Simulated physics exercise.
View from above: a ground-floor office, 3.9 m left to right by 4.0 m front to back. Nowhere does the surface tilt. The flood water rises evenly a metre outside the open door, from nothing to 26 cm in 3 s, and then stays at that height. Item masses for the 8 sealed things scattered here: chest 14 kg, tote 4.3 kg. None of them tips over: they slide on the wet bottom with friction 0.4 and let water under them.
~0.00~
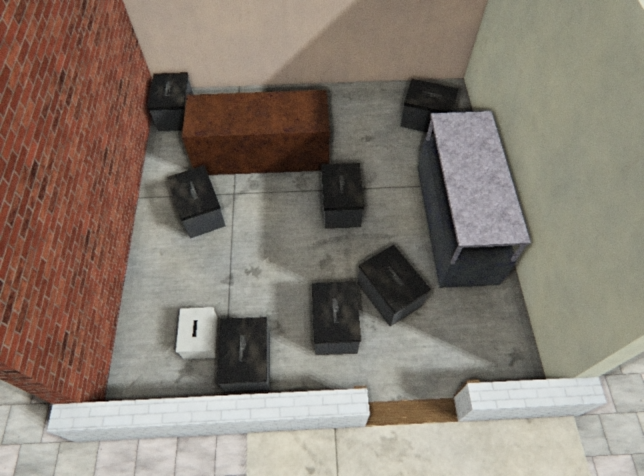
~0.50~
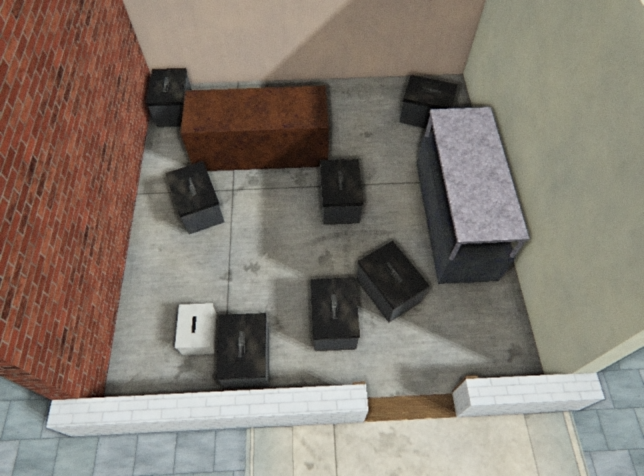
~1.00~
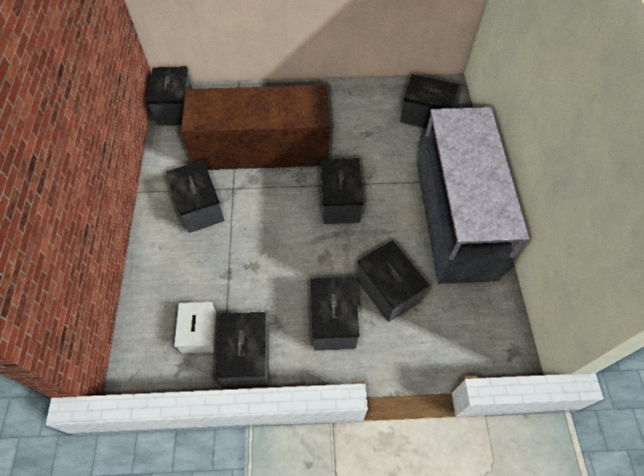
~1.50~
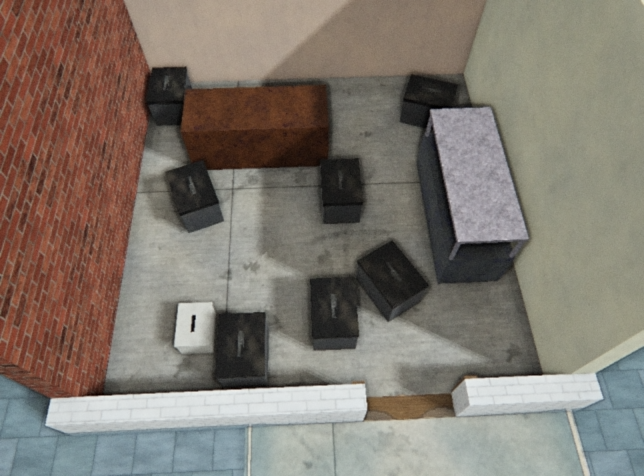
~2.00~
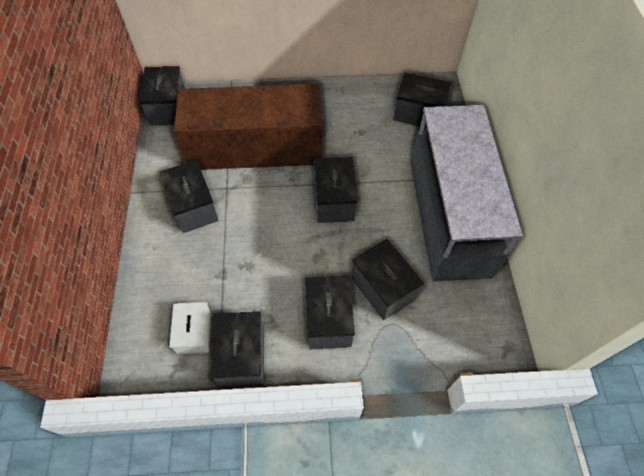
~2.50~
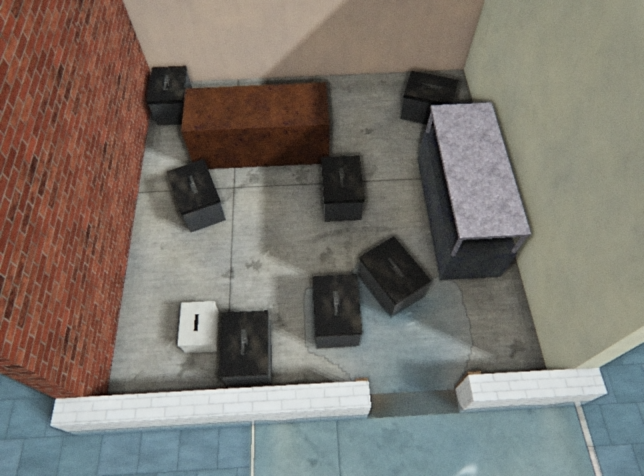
Bluish water covers the paving outside and spreads through the doorway onto the grey office floor.
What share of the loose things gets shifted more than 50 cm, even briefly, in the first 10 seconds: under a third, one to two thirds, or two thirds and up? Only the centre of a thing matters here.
Watching this, I'd call it a moderate share.
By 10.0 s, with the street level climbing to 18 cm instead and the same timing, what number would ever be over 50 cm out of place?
With that change, 1 of them.
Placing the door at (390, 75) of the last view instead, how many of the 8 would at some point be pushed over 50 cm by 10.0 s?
So the tally would be 6.
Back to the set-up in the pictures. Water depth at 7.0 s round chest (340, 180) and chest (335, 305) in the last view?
9 and 3 cm.
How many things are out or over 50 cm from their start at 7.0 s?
At that time I count 2.
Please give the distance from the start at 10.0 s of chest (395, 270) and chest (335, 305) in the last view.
They've ended up 300 cm and 60 cm away, in that order.
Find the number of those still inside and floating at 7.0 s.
The count is 3.
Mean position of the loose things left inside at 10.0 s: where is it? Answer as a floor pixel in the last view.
Close to pixel (248, 219).
After 3.5 s 1 of 8 are over 50 cm from their spots; 0 afloat.
After 4.5 s 2 of 8 are over 50 cm from their spots; 0 afloat.
After 7.0 s 2 of 8 are over 50 cm from their spots; 3 afloat.
After 10.0 s 5 of 8 are over 50 cm from their spots, and 5 have been at some point; 5 afloat.
